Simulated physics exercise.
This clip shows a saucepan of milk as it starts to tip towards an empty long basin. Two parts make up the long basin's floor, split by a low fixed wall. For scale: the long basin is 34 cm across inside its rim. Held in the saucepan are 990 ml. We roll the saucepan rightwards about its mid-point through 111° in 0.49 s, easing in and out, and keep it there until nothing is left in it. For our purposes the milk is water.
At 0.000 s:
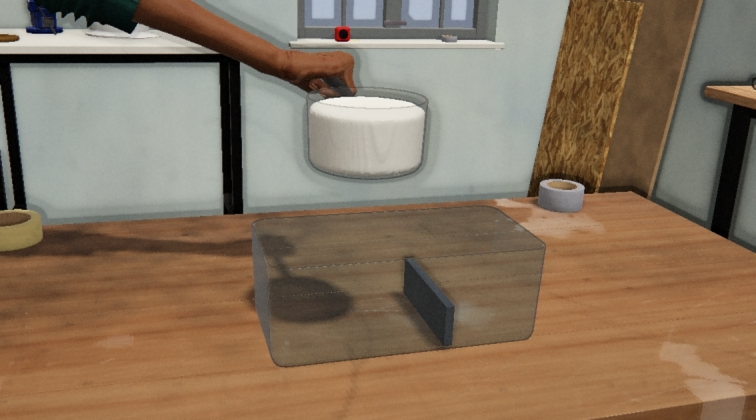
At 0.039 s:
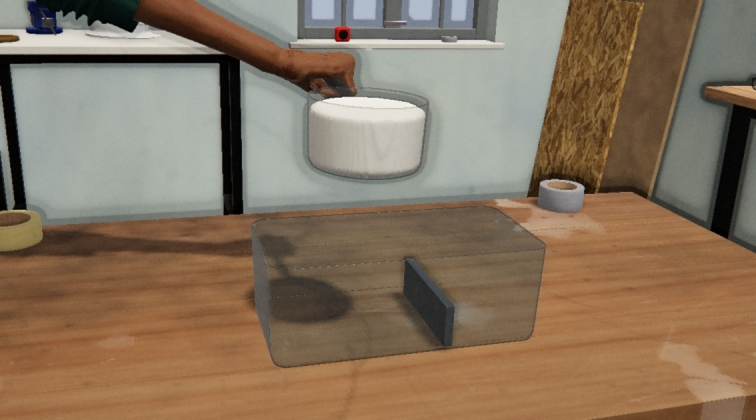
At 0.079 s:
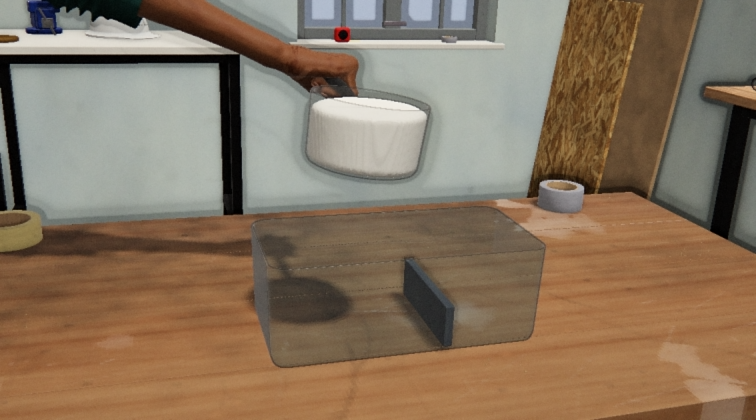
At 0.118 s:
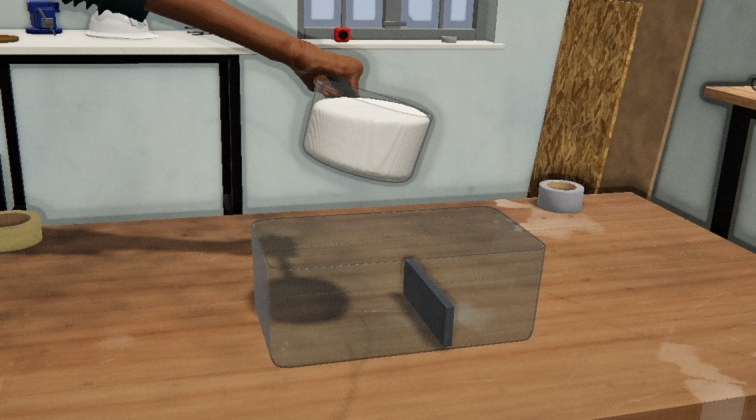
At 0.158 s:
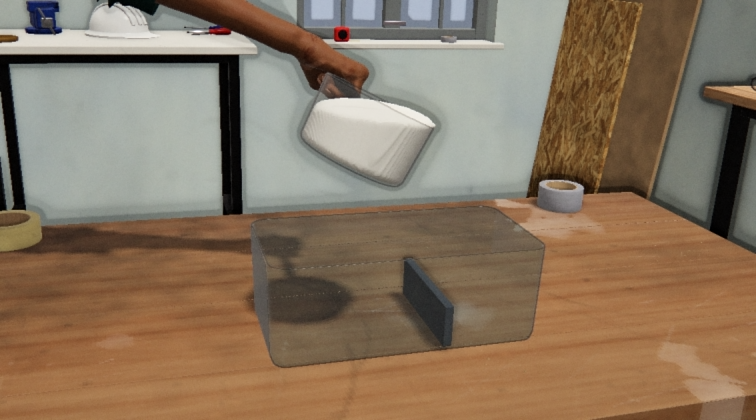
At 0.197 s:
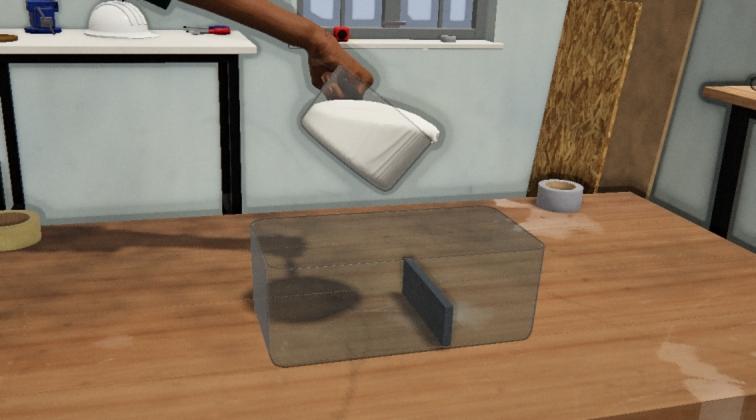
The video shows a hand holding a clear saucepan of white milk above an empty, clear long basin with a grey dividing wall, then tilting the pan steadily rightwards until a little milk edges over its right rim.
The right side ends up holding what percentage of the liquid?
About 63 in every hundred parts.
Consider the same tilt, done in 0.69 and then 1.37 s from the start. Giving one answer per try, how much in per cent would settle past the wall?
Near 75 in a hundred on the first go and near 85 in a hundred on the second.
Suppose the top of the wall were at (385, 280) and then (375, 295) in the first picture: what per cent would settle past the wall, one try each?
Respectively 95 and 85 %.
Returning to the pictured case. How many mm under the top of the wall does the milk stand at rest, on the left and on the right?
Measured: Left around 46 mm, right around 22 mm.
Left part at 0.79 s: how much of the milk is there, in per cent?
I'd put it at close to 28 %.
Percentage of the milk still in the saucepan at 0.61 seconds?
I'd estimate some 4 per cent.
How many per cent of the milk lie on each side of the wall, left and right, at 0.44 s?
Lab note: Left near 0 %, right near 38.
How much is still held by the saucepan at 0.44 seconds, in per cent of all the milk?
Portion remaining: Approx. 24 per cent.
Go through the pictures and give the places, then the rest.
In the first picture, tilt 0°; pouring edge (424, 98); surface from (310, 109) to (420, 106); the long basin's rim runs from (260, 244) to (520, 226); the wall's top is at (428, 282).
In the second picture, tilt 2°; pouring edge (424, 100); surface from (311, 108) to (420, 107).
In the third picture, tilt 7°; pouring edge (426, 106); surface from (312, 107) to (422, 109).
In the fourth picture, tilt 15°; pouring edge (428, 115); surface from (313, 107) to (425, 111).
In the fifth picture, tilt 26°; pouring edge (429, 127); surface from (310, 115) to (428, 119); 1 per cent is over the edge.
In the sixth picture, tilt 39°; pouring edge (426, 140); surface from (310, 109) to (423, 127); 5 per cent is over the edge.
Then, 0.44 s in, the tilt is 108° and 24 per cent is still to pour, 0 is left of the wall and 38 right of it.
Then, 0.61 s in, the tilt is 111° and 4 per cent is still to pour, 15 is left of the wall and 67 right of it.
Then, 0.79 s in, the tilt is 111° and 0 per cent is still to pour, 28 is left of the wall and 66 right of it.
Then, 0.99 s in, the tilt is 111° and 0 per cent is still to pour, 32 is left of the wall and 63 right of it.
Finally, 32 per cent lies left of the wall, 63 right of it and 4 outside.
